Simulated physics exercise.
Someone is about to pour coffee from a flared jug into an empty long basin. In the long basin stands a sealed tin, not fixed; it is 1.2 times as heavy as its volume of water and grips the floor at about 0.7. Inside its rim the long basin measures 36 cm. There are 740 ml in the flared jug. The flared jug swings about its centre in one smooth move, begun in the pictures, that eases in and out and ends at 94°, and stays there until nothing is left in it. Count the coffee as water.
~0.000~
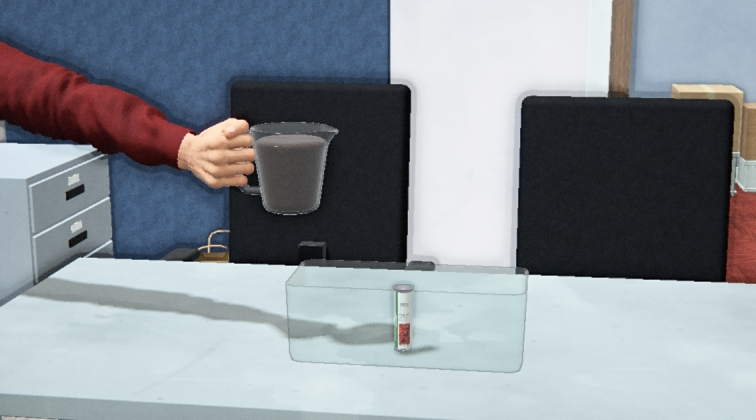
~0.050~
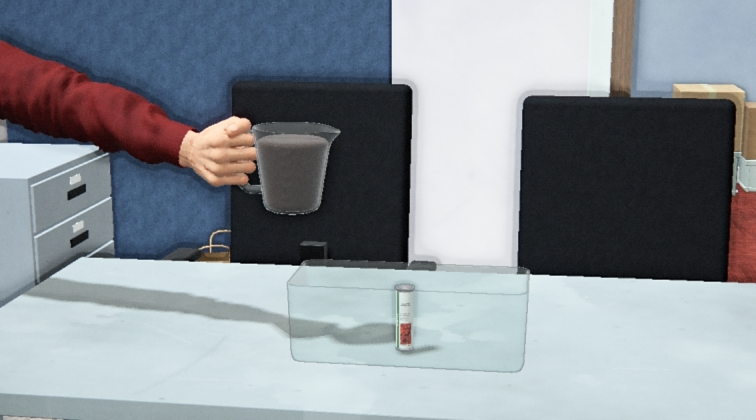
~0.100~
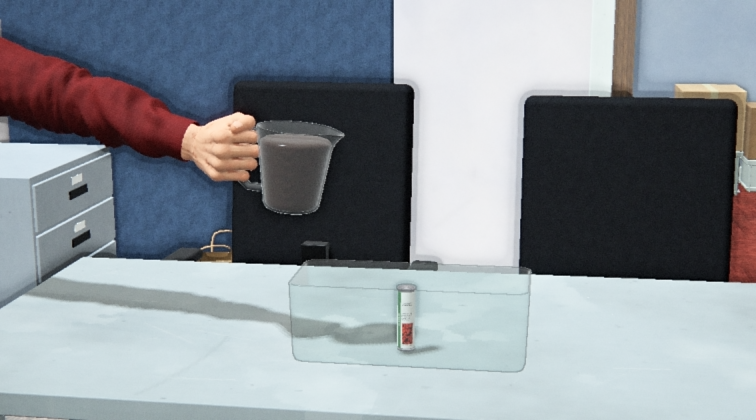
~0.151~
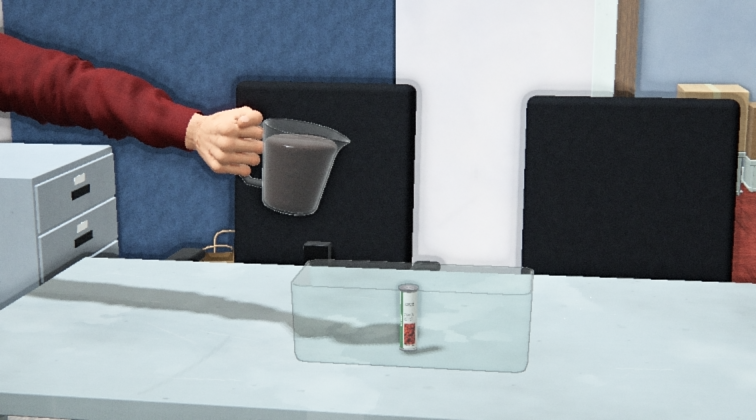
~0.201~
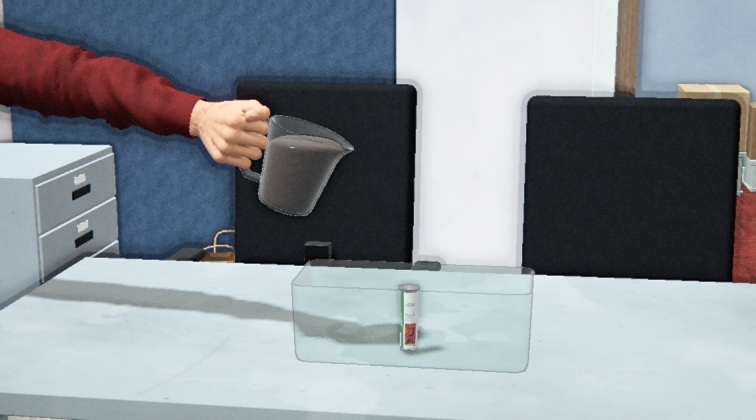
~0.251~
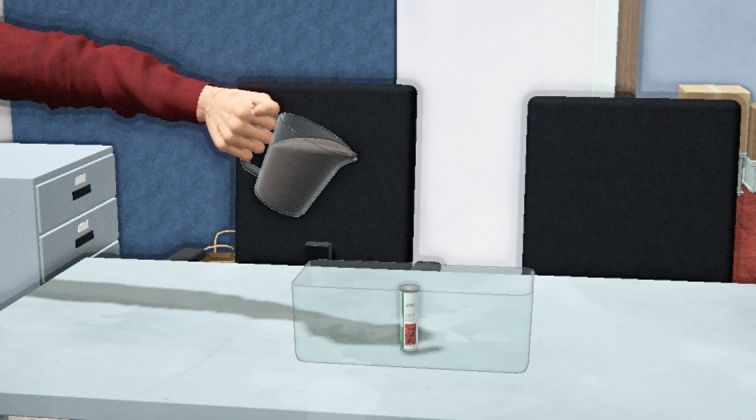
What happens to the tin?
The tin goes over.
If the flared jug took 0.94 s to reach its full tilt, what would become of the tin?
The tin falls.
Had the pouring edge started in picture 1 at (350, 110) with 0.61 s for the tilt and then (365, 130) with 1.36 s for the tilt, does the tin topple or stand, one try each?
First it topples; then it falls.
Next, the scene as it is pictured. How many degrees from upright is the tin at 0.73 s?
About 5°.
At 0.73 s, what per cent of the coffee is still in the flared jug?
Some 20 per cent.
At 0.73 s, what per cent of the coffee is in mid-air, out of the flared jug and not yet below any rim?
About 20 per cent.
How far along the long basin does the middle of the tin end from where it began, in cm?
Some 10.5 cm.
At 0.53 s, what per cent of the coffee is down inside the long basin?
Some 12 per cent.
By 0.53 s the tilt is 84° and 59 per cent is still to pour; the tin stands where it began.
By 0.73 s the tilt is 94° and 19 per cent is still to pour; the tin leans 4°.
By 0.94 s the tilt is 94° and 4 per cent is still to pour; the tin lies on its side.
By 1.17 s the tilt is 94° and 1 per cent is still to pour; the tin lies on its side.
At rest the tin lies on its side.
